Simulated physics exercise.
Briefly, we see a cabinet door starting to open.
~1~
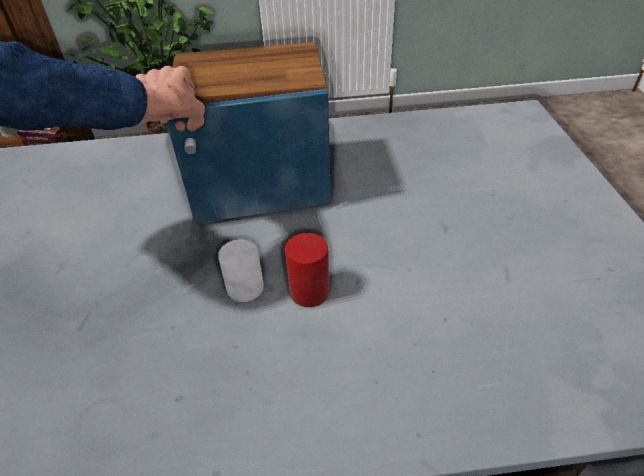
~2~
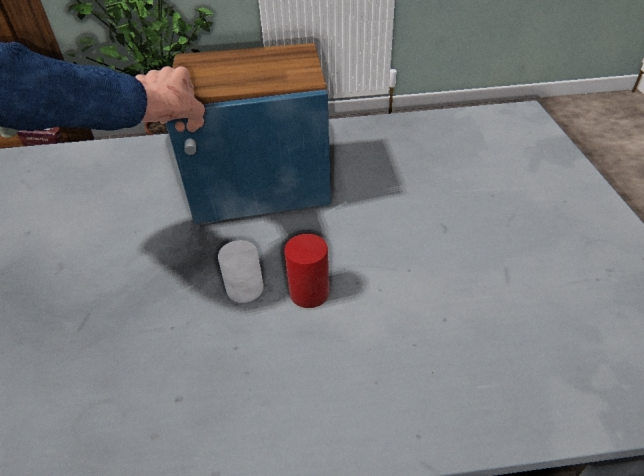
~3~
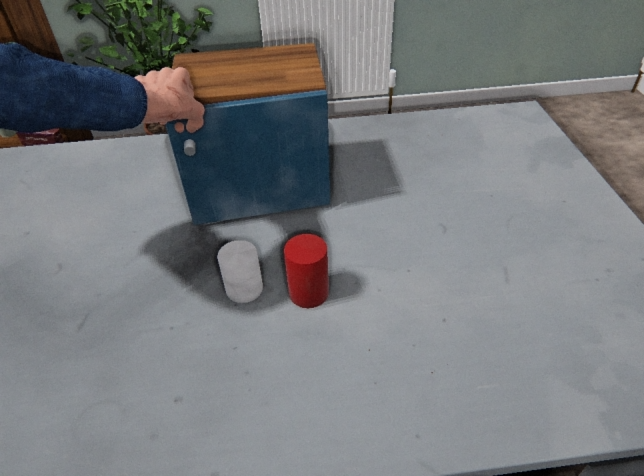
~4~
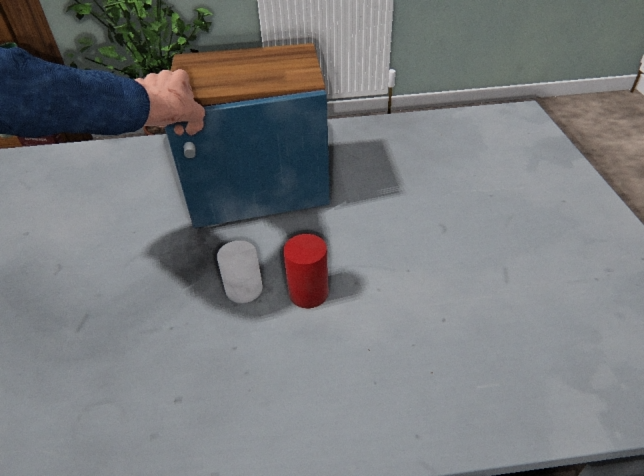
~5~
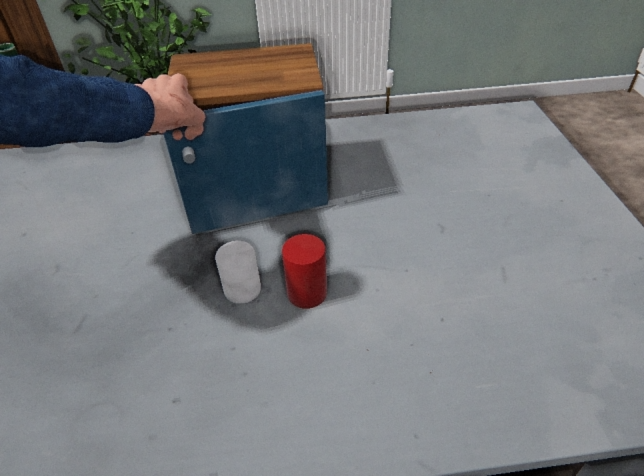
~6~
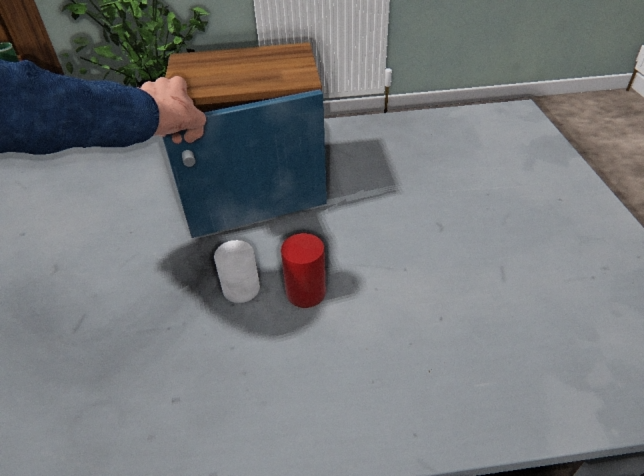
A blue-fronted cabinet with a wooden top stands on a grey tabletop, seen from above at an angle, in a room with a green wall, a white radiator and a leafy plant behind. In front of it, a white cylinder stands left of a red one. A hand in a dark blue sleeve, reaching from the left, slowly pulls the door slightly open while the cylinders stay put.
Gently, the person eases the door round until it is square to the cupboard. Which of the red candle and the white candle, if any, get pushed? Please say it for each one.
Here the red candle gets pushed, the white candle gets pushed.
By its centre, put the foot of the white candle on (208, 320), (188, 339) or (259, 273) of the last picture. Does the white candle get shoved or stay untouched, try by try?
Okay, in order it goes undisturbed, it goes undisturbed and it gets pushed.
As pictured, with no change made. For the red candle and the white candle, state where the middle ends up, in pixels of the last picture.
The first ends near (366, 274), the second near (311, 316).
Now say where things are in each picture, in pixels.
In the first picture, door 4° open; red candle (308, 271); white candle (242, 271); door (257, 164).
In the second picture, door 4° open; white candle (242, 272); door (256, 165).
In the third picture, door 5° open; red candle (308, 272); door (256, 165).
In the fourth picture, door 6° open; white candle (241, 272); door (256, 167).
In the fifth picture, door 10° open; red candle (306, 272); door (254, 169).
In the sixth picture, door 13° open; red candle (304, 272); white candle (238, 272); door (254, 171).
Then, 1.24 s after the last picture, door 57° open; red candle at rest near (307, 271); white candle moved about its own width near (272, 292).
Then, 1.64 s after the last picture, door 71° open; red candle moved a little near (320, 272); white candle moved well along near (303, 310).
At rest, the red candle gets shoved, near (366, 274); the white candle gets shoved, near (312, 316).
